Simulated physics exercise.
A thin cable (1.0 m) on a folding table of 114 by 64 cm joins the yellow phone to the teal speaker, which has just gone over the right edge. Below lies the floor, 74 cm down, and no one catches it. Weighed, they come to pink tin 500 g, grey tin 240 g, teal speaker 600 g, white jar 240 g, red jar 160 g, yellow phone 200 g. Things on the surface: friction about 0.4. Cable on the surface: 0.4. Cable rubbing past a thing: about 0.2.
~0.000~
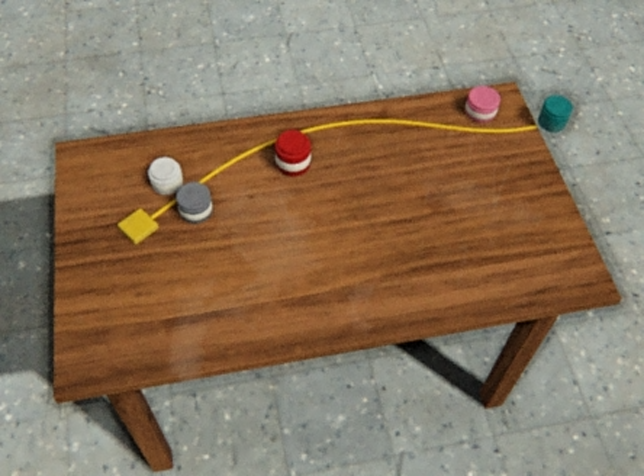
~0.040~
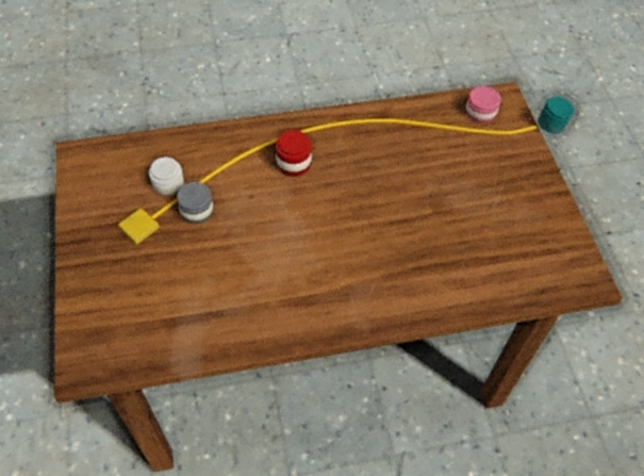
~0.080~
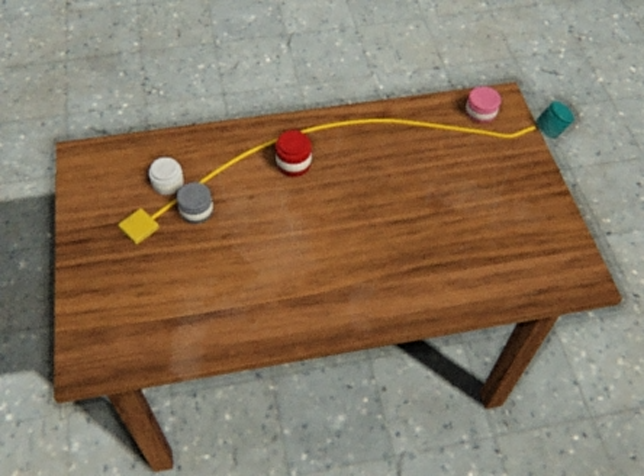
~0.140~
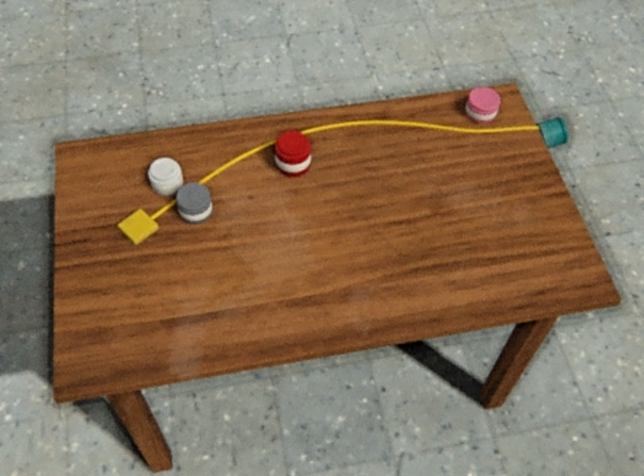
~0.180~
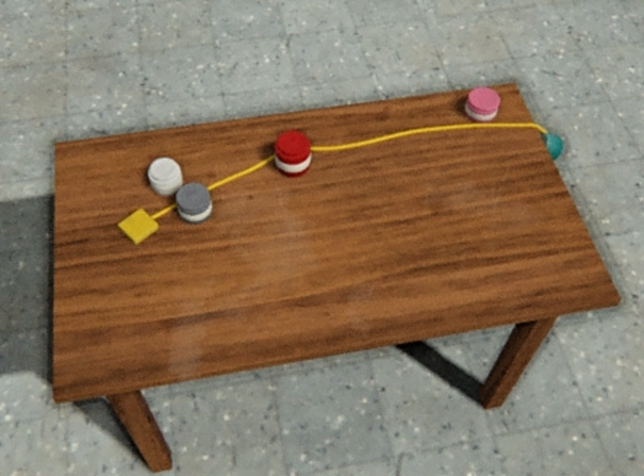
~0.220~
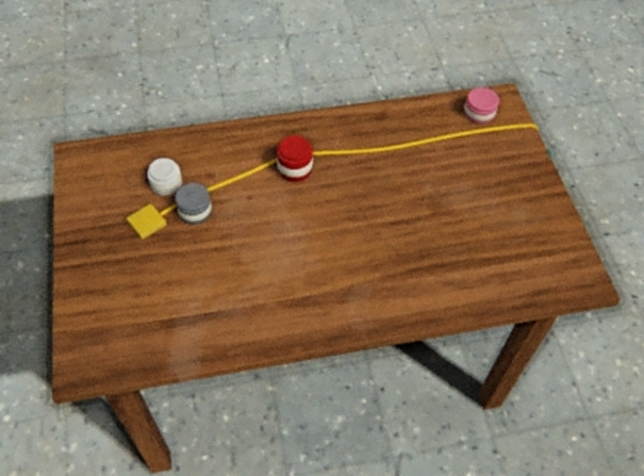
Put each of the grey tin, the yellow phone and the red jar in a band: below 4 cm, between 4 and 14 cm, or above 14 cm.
One by one: The grey tin's displacement will be medium; the yellow phone's displacement will be large; the red jar's displacement will be medium.
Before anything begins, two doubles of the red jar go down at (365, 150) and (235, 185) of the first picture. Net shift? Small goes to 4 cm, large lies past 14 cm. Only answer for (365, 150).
At that spot the shift is slight.
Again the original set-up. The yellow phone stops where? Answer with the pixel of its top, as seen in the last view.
(470, 129).
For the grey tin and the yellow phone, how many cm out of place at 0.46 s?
I'd say the grey tin is some 8 cm out, the yellow phone some 15 cm.
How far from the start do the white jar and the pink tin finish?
Net shift - white jar 2 cm, pink tin 0 cm.
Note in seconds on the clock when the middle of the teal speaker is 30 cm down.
Close to 0.55 s.
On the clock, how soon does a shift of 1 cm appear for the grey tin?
Grey tin at 0.28 s on the clock.
At 0.5 s, the cable's tail end at (221, 191); yellow phone 17 cm off its start, red jar 10 cm off its start, grey tin 8 cm off its start.
At 0.7 s, the cable's tail end at (291, 163); yellow phone 34 cm off its start, grey tin 10 cm off its start, red jar 10 cm off its start.
At 1.0 s, the cable's tail end at (410, 145); yellow phone 62 cm off its start at (396, 142), grey tin 10 cm off its start at (240, 191), red jar 10 cm off its start at (311, 173).
At 1.2 s, the cable's tail end at (479, 129); yellow phone 80 cm off its start, grey tin 10 cm off its start, red jar 10 cm off its start.
At 2.4 s, the cable's tail end at (481, 128); yellow phone 80 cm off its start at (470, 129), grey tin 10 cm off its start at (240, 192), red jar 10 cm off its start at (311, 173), teal speaker over the edge.
